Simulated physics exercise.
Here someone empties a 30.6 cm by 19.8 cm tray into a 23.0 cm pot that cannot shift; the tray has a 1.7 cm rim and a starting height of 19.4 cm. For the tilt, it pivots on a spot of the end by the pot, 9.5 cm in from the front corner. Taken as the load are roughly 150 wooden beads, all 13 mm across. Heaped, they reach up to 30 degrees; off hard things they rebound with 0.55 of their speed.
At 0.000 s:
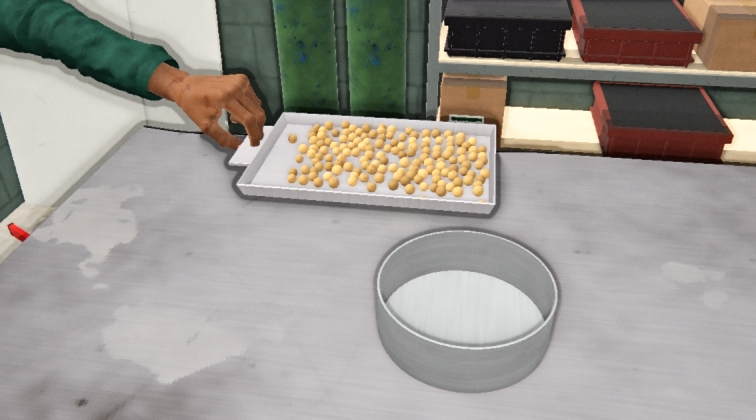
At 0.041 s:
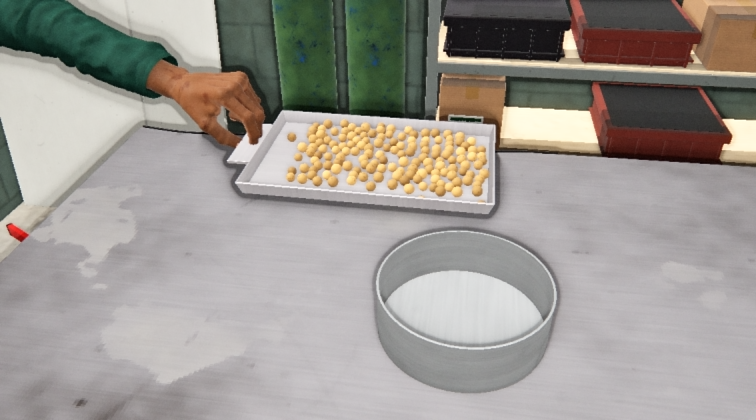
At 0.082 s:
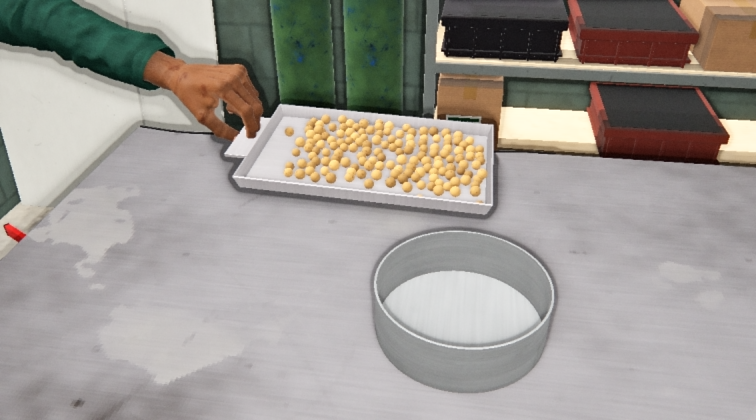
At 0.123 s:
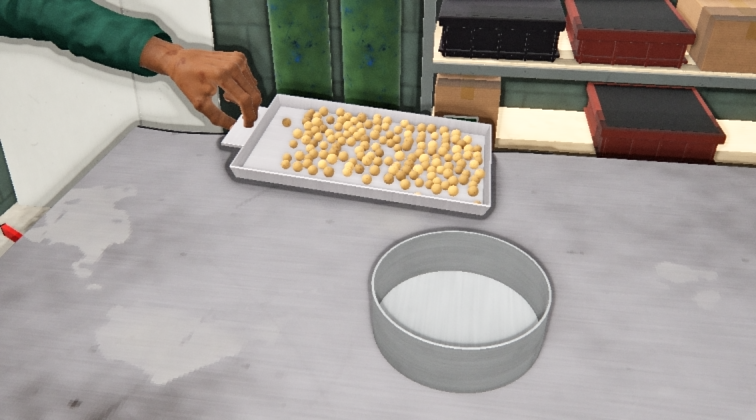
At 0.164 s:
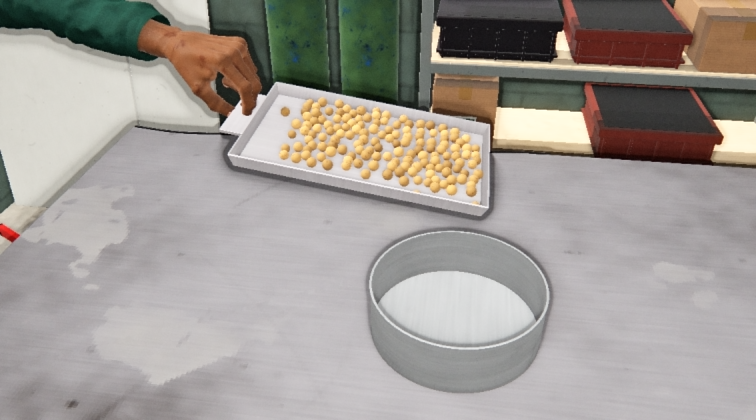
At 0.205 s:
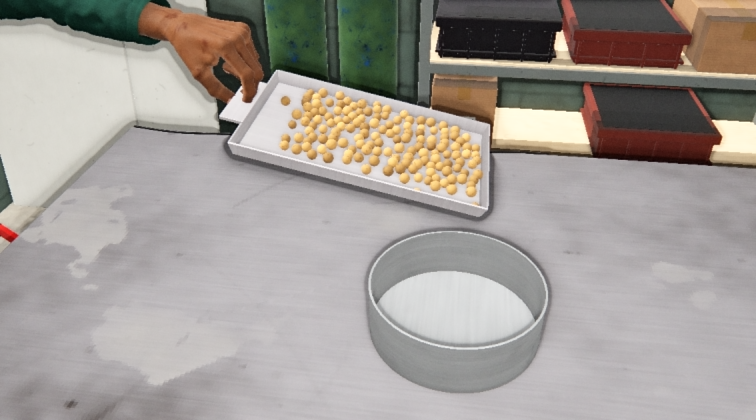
A shallow pale tray scattered with small tan and yellow beads sits at the far side of a grey, patchy worktop, seen from above at an angle, with green panels and shelves of black and red bins behind. A dark-green-sleeved hand grips its left end, and a round grey pot stands nearer, right of centre. The hand raises that end, slanting the tray down rightward, while the view shifts very slightly.
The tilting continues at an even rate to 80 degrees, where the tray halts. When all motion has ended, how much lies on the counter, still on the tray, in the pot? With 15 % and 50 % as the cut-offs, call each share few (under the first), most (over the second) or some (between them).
My estimate: Counter: Some, tray: Few, pot: Most.
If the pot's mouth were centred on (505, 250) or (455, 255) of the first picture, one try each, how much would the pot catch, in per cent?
That gives roughly 90 per cent and then 70 per cent.
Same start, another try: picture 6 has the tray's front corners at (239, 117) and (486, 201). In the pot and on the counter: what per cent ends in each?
The pot gets 25 and the counter 75.
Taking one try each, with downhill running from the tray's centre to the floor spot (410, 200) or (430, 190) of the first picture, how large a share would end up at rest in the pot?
The share comes to roughly 100 in a hundred, then roughly 95 in a hundred.
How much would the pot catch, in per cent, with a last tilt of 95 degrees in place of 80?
Around 60 in a hundred.
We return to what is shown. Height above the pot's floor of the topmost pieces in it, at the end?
Some 2.0 cm above the floor.
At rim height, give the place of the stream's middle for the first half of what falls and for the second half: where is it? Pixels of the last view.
Around (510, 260), then around (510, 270).
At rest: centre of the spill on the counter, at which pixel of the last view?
Roughly at pixel (555, 267) in the last view.
After 0.59 s, tilt 45 degrees; the tray holds 100 %, the pot 0 %.
Then, at 0.84 s, tilt 67 degrees; the tray holds 90 %, the pot 0 %.
Then, at 1.20 s, tilt 80 degrees; the tray holds 20 %, the pot 40 %.
In the end, at 2.5 s, counter 35 %, tray 0 %, pot 65 %.
